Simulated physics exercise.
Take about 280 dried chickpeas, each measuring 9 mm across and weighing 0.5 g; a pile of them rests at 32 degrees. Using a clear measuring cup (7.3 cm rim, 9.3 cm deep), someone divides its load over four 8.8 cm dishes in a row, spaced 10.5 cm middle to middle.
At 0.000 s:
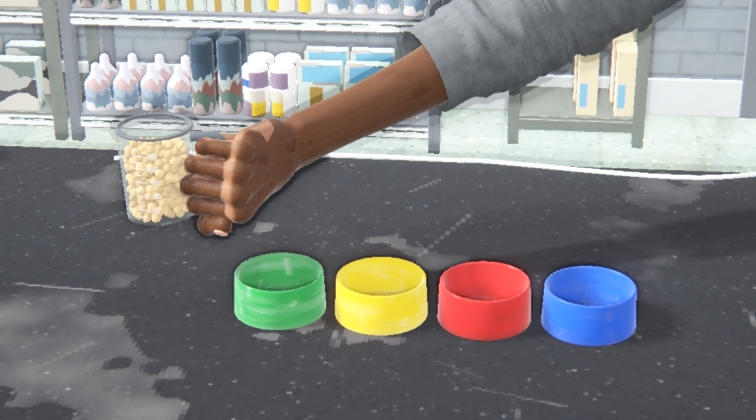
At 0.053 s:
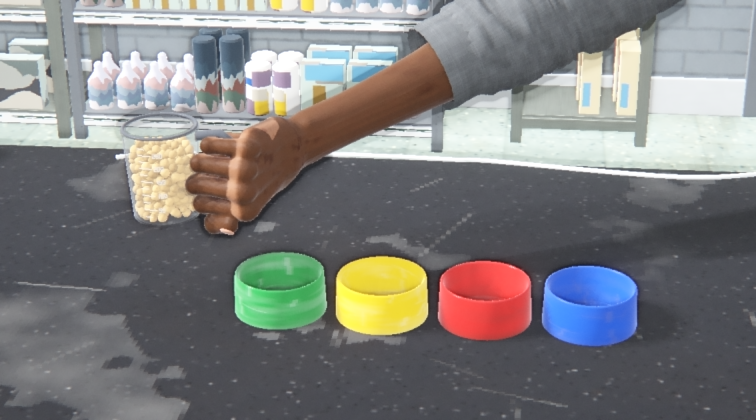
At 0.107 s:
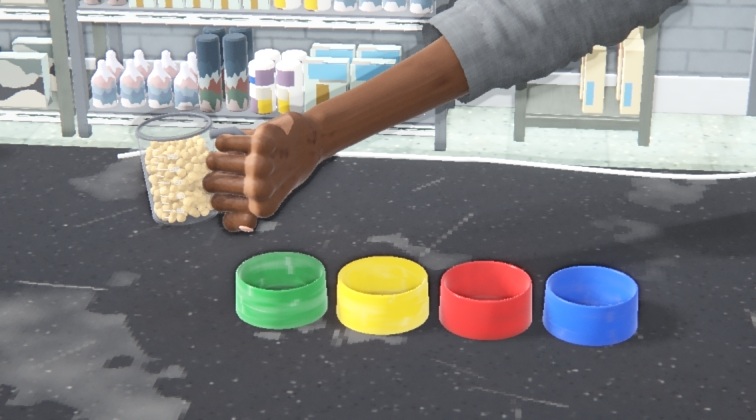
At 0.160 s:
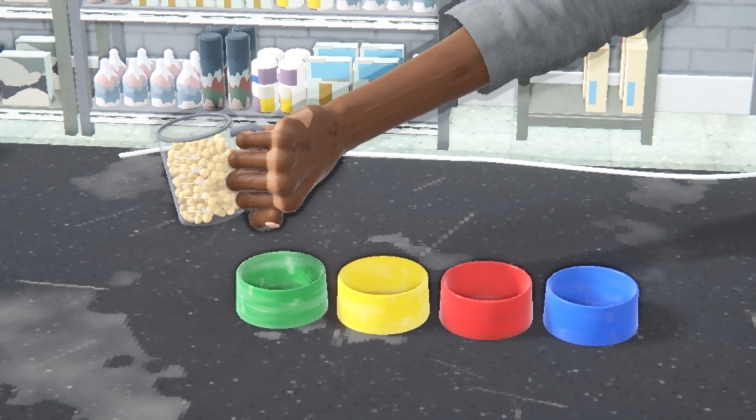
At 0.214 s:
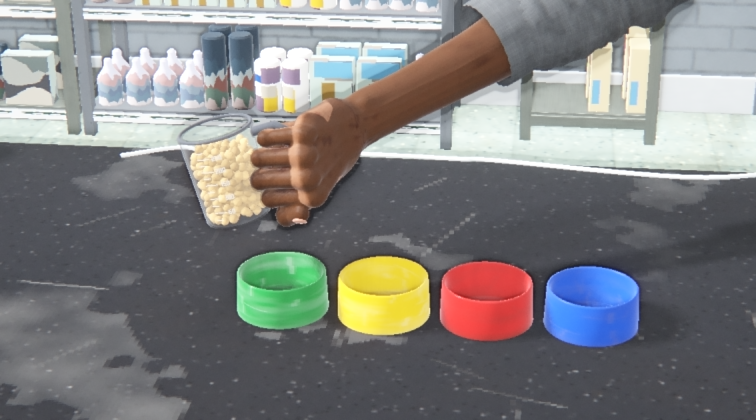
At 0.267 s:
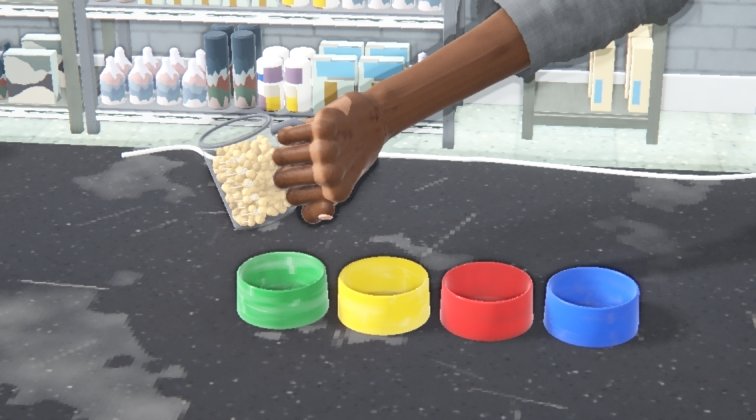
On a dark, speckled surface in front of shelves of bottles and boxes, a hand moves a clear cup of chickpeas rightward, gradually tilting it, behind a still row of green, yellow, red and blue dishes.
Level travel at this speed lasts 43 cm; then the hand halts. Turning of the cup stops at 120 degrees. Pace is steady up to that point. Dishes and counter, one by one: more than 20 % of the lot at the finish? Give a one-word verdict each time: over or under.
Verdicts: Red over, blue under, green under, yellow under, counter over.
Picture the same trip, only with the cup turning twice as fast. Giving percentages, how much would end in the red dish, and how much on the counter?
I'd say red ends at 50 while the counter ends at 30.
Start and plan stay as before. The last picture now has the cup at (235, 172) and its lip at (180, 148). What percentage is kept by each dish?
In the end red holds 60, blue holds 0, green holds 0, yellow holds 20.
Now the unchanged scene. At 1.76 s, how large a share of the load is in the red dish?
Estimate: Near 45 %.
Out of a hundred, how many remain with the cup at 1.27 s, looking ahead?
Around 95 in a hundred.
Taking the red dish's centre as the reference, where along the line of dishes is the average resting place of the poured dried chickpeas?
Some 3 centimetres out on the right-hand side of that dish.
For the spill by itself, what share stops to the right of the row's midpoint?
It's close to 100 in a hundred.
After 0.87 s, tilt 65 degrees; cup holds 100 %.
After 1.27 s, tilt 97 degrees; cup holds 95 %.
Then, at 1.76 s, tilt 120 degrees; cup holds 15 %, red 45 %.
In the end, at 2.6 s, red 60 %, blue 5 %, green 0 %, yellow 0 %, counter 40 %.
